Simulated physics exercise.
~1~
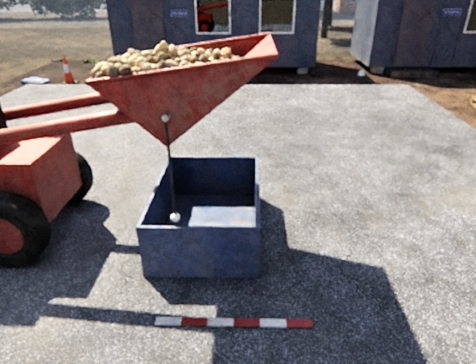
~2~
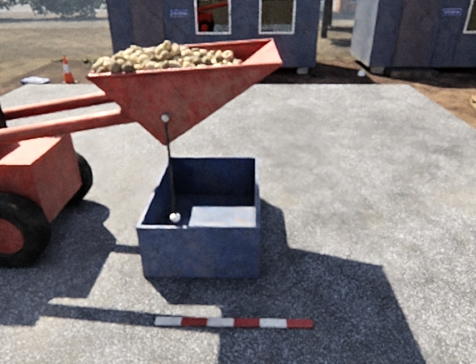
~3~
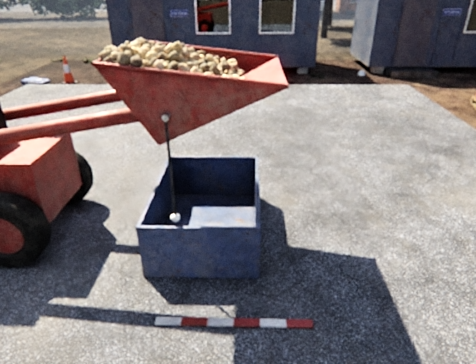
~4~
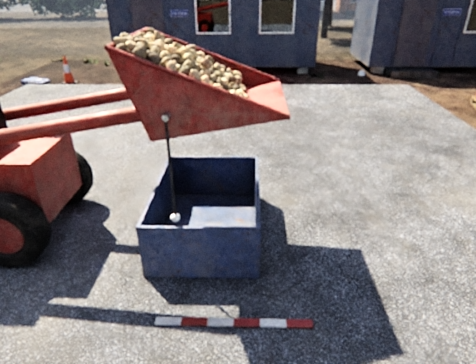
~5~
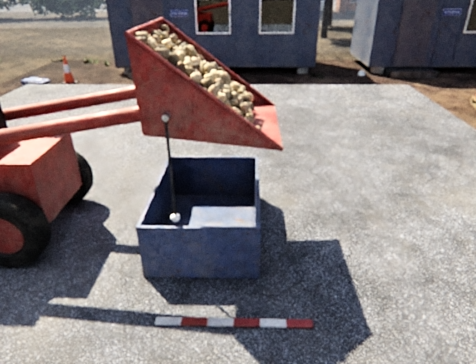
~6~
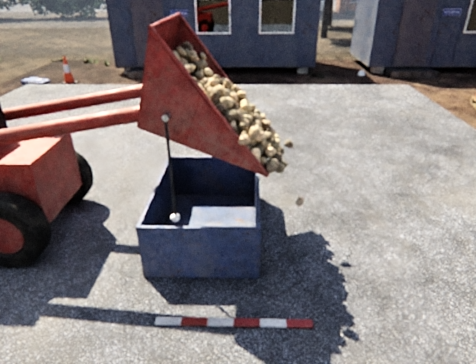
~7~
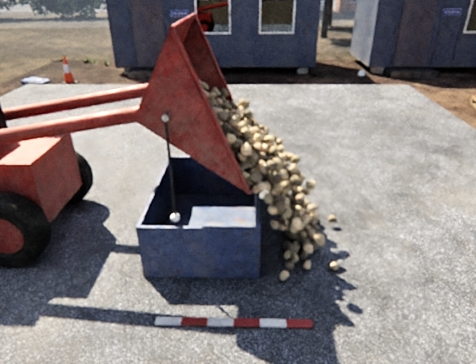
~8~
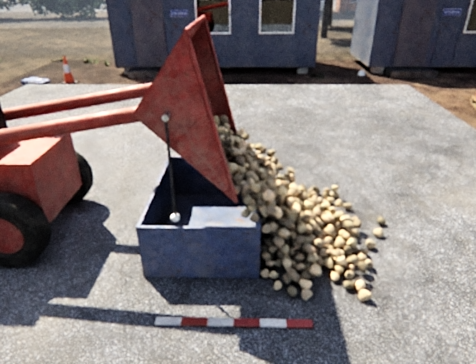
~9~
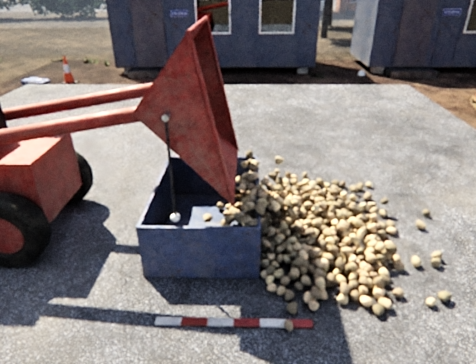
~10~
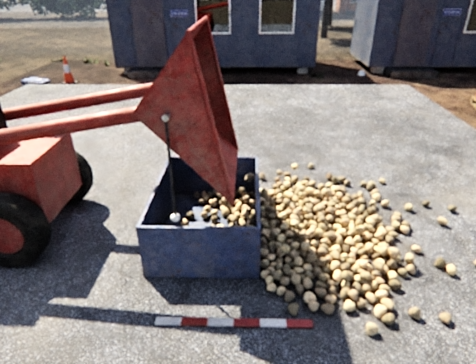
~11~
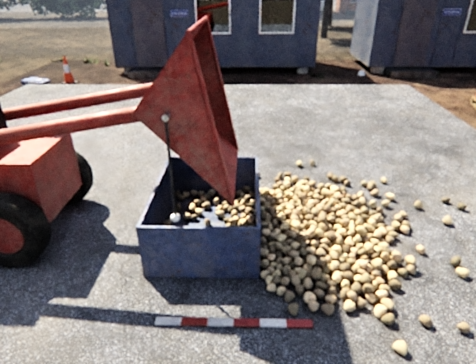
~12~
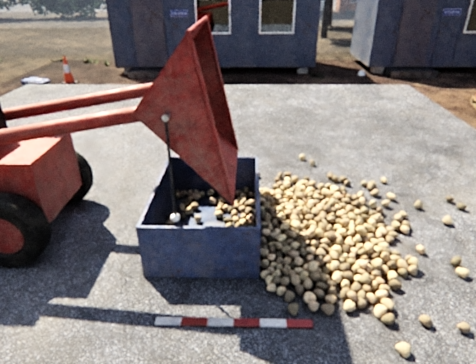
Red loader bucket tipping round pale stones toward a blue-grey bin, most spilling onto the paving at right, a few landing inside.
